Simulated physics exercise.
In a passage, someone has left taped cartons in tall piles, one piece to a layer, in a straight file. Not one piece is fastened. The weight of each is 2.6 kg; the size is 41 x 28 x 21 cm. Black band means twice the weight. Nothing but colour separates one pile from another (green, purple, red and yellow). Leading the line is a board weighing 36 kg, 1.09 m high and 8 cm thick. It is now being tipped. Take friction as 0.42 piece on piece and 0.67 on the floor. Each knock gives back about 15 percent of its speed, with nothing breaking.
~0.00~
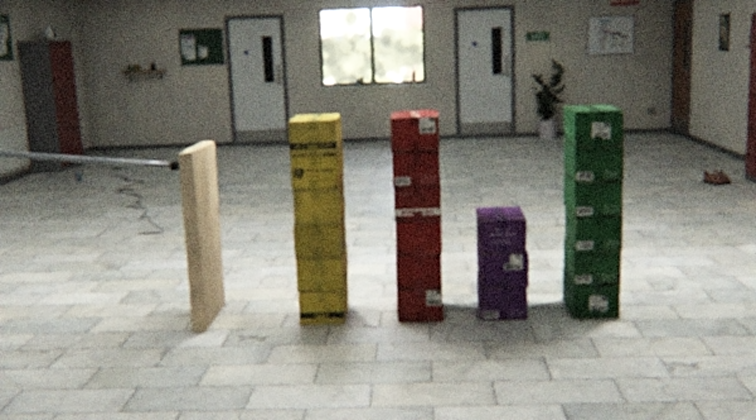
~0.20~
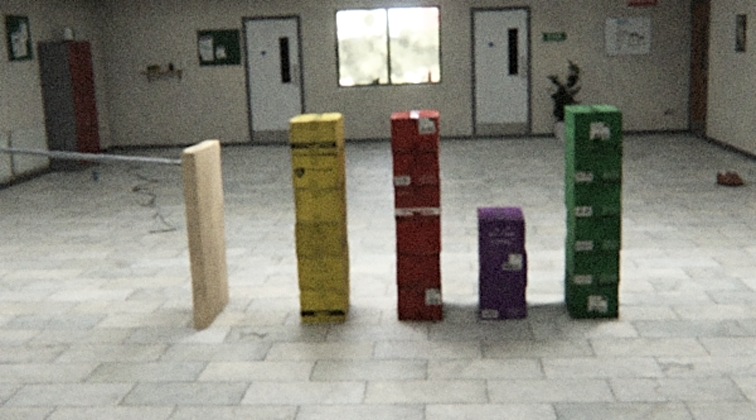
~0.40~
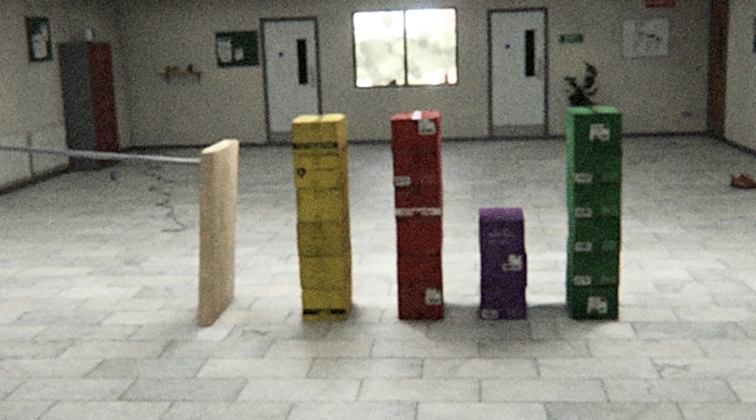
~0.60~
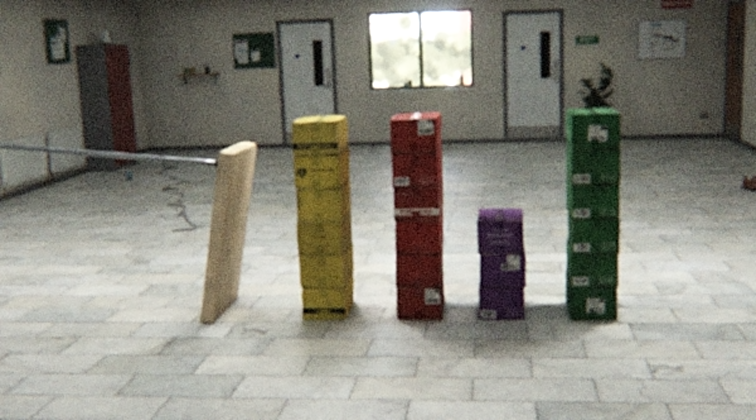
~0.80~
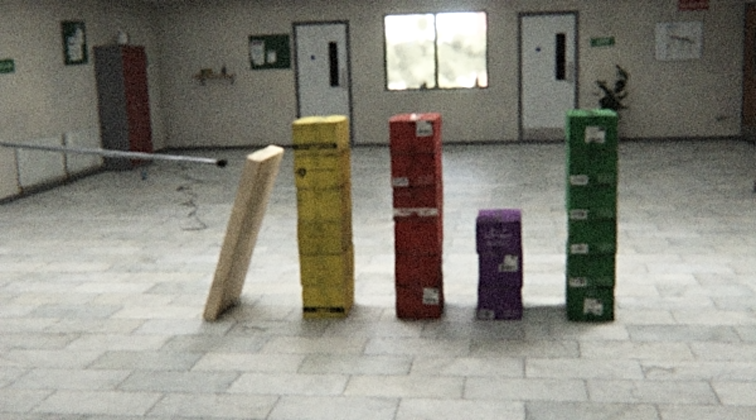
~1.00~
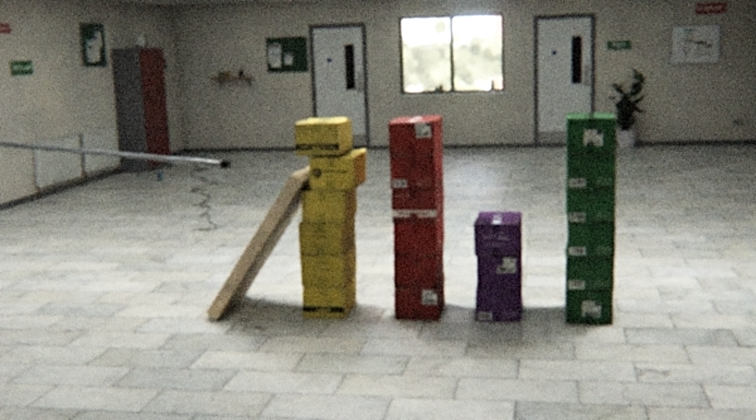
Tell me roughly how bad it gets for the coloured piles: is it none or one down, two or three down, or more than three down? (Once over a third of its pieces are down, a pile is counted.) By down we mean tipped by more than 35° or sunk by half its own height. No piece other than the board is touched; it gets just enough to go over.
I would say more than three go down.
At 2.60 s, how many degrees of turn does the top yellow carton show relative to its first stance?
It sits at about 160 degrees.
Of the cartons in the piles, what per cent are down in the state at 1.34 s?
5 %.
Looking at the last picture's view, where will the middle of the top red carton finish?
Around (745, 288).
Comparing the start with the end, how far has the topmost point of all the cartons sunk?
Roughly 45 centimetres lower at the end.
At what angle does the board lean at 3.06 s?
Around 75 degrees.
Around 1.34 s, board 56° from upright; 1 of the 21 cartons down; top yellow carton on its side; top red carton displaced 6 cm.
Around 1.82 s, board 65° from upright; 7 of the 21 cartons down; top yellow carton upside down; top red carton tipped 33°, 13 cm lower.
Around 2.60 s, board 74° from upright; 13 of the 21 cartons down; top yellow carton upside down; top purple carton tipped 36°, 11 cm lower.
Around 3.06 s, board 74° from upright; 19 of the 21 cartons down; top yellow carton upside down; top green carton on its side.
Finally (4.6 s), board 74° from upright; 19 of the 21 cartons down; top green carton upside down; top yellow carton upside down. Wrecked, green, purple, red and yellow. Seen by the last camera, middles, top yellow carton near (194, 286).
